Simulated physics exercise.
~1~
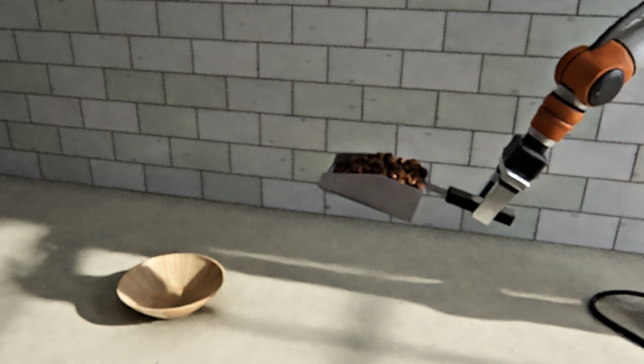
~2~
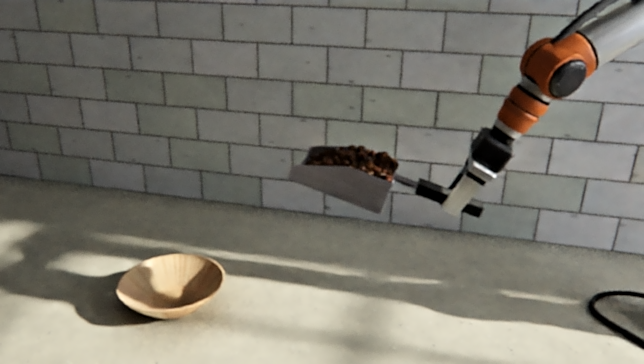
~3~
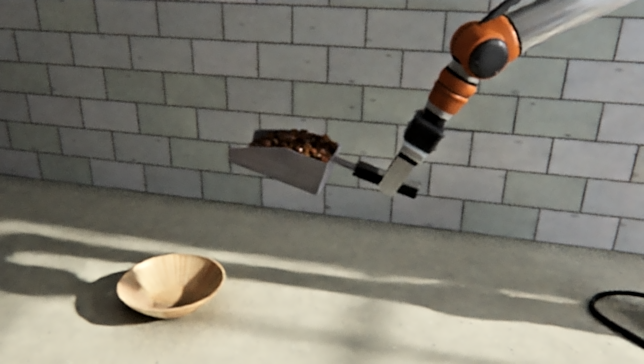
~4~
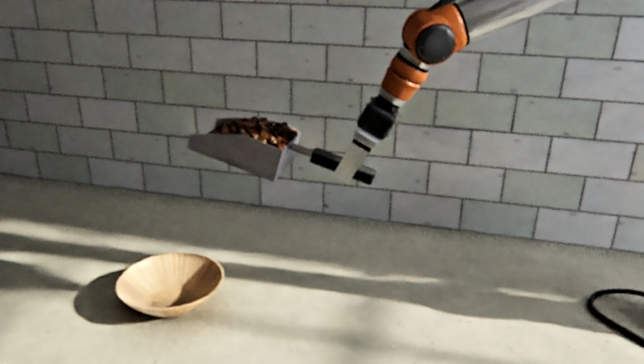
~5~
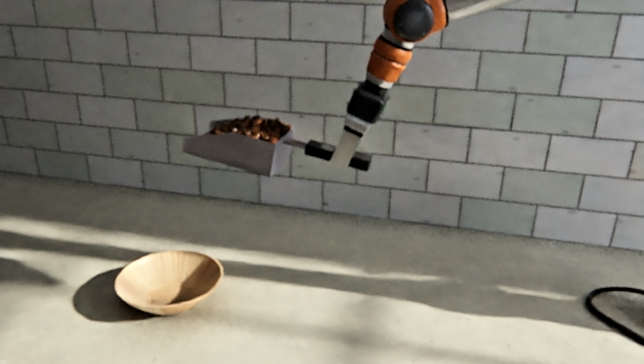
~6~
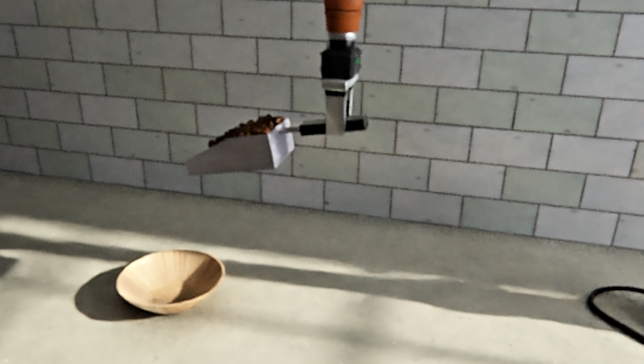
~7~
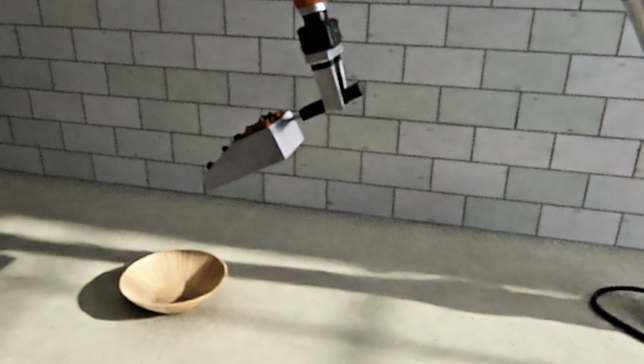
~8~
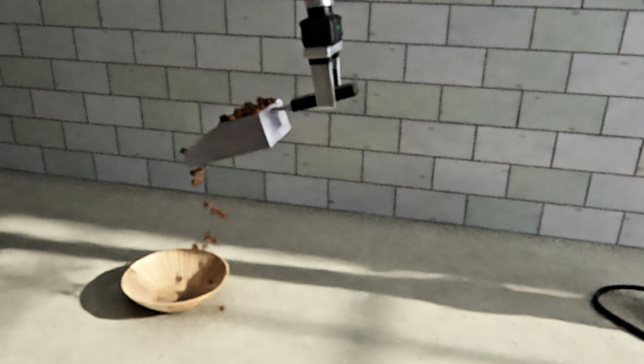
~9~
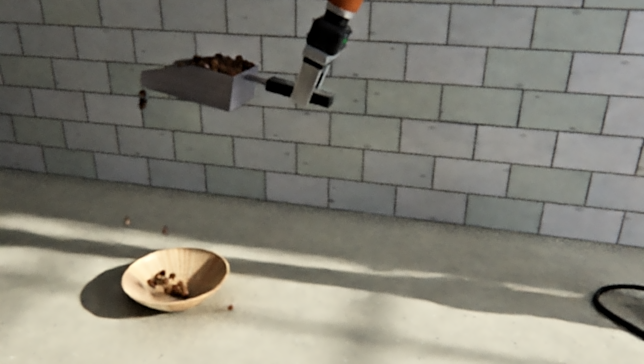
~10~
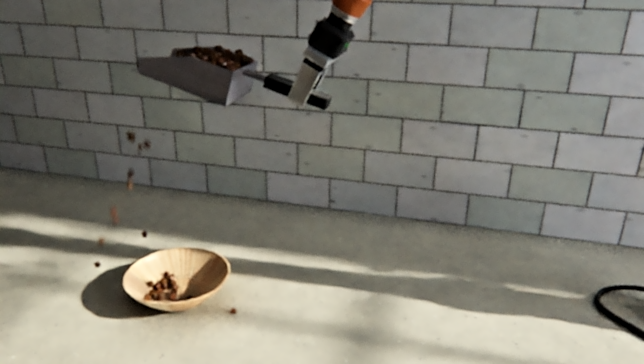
The footage shows an orange-and-black robot arm carrying a grey scoop of brown pellets left toward a wooden bowl, then tipping it forward so some spill. The scoop levels and rises, still holding most pellets, as a few more fall beside the bowl, which holds a small cluster.
